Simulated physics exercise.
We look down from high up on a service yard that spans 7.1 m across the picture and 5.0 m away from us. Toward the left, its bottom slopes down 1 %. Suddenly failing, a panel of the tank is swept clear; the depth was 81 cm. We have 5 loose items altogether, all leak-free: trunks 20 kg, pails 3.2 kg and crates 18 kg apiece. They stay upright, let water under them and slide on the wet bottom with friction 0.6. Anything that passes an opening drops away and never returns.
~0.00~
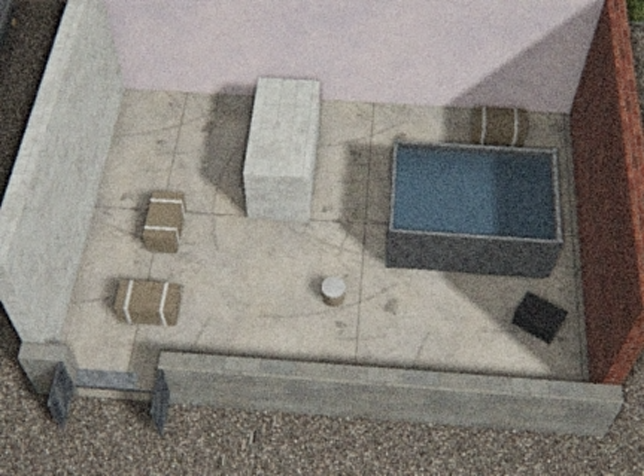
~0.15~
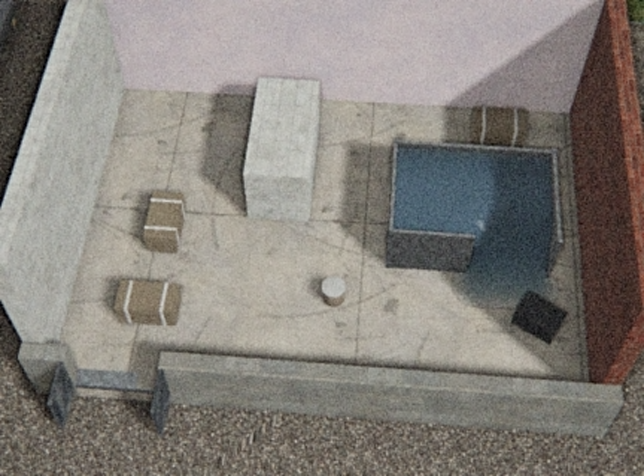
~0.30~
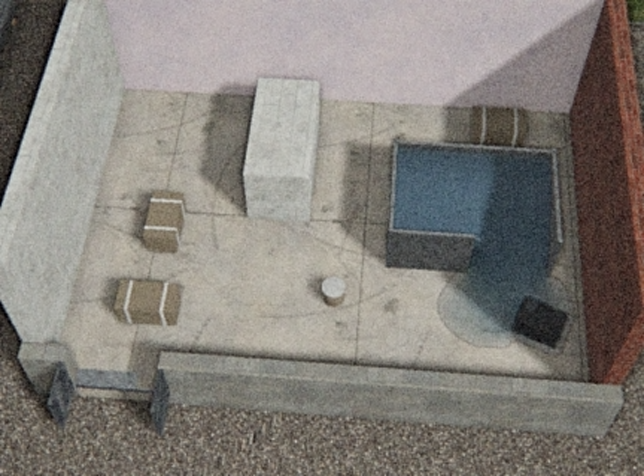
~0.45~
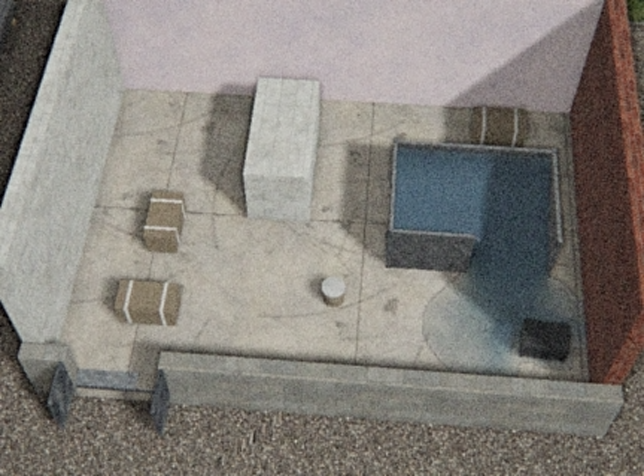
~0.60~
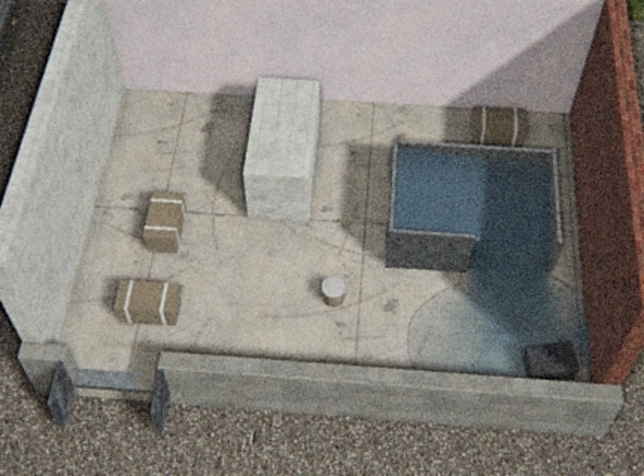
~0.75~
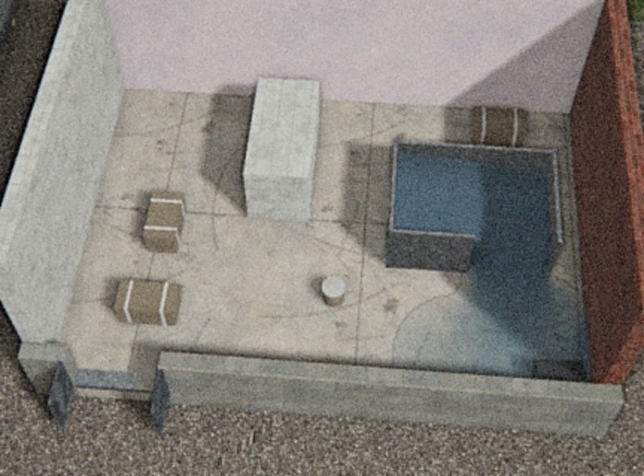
To begin with, a dark-walled tank full of blue water stands at the right of a walled yard scattered with crates. Part of its front wall gives way and water pours out, spreading across the floor toward the front wall. The dark crate nearby slides into the front right corner, while the others stay put.
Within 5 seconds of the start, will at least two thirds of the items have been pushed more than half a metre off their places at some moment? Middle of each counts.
Two thirds or higher.
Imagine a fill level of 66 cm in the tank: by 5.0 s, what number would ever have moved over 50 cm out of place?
Then the count would be 4.
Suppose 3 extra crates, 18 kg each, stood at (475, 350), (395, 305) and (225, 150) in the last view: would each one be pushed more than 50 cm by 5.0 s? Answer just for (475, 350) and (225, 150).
Result, in sequence: Exceeded / not exceeded.
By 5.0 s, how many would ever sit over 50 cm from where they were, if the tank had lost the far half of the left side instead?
In that case the number is 2.
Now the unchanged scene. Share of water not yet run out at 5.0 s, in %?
Remaining: Approx. 98 per cent.
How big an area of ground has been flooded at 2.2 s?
About 14 m2 is covered.
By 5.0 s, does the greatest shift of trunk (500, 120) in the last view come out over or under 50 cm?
Result: Below the line.
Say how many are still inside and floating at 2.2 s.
1.
After 1.1 s 1 of 5 are over 50 cm from their spots; 1 afloat.
After 2.2 s 1 of 5 are over 50 cm from their spots; 1 afloat.
After 3.5 s 4 of 5 are over 50 cm from their spots; 3 afloat.
After 5.0 s 4 of 5 are over 50 cm from their spots, and 4 have been at some point; 4 afloat.
